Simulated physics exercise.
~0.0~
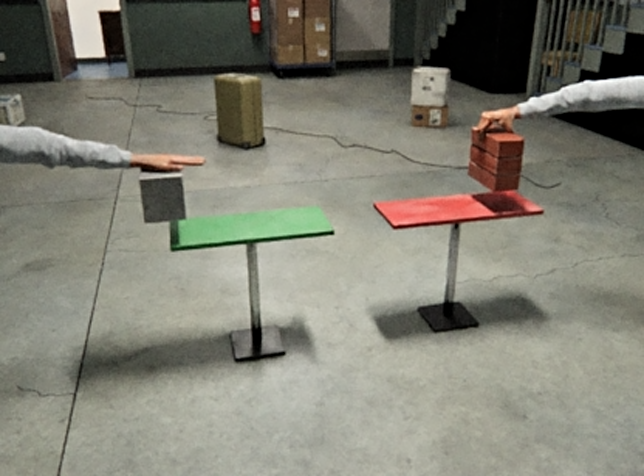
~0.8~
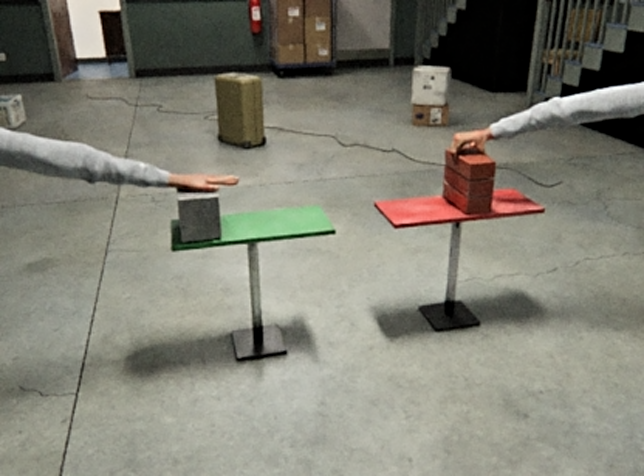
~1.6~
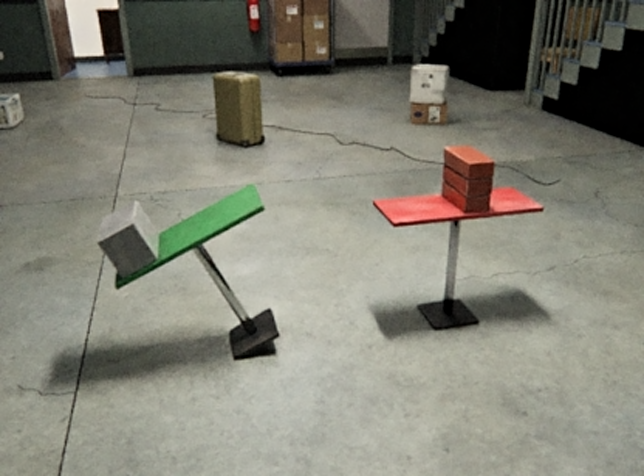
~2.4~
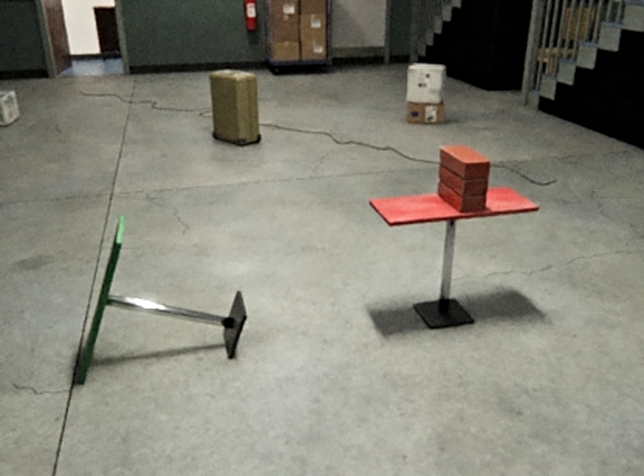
A grey block in one person's hand comes down from the left onto the near end of a narrow green table, while another hand lowers a stack of reddish bricks toward a matching red table on the right. The block settles at the green table's left edge, and the bricks are set near the middle of the red top. Both hands withdraw. The green table tips to the left, its base lifting as the block rides the sloping top. It ends toppled on its side with the block out of sight, while the red table stands steady beneath its bricks.
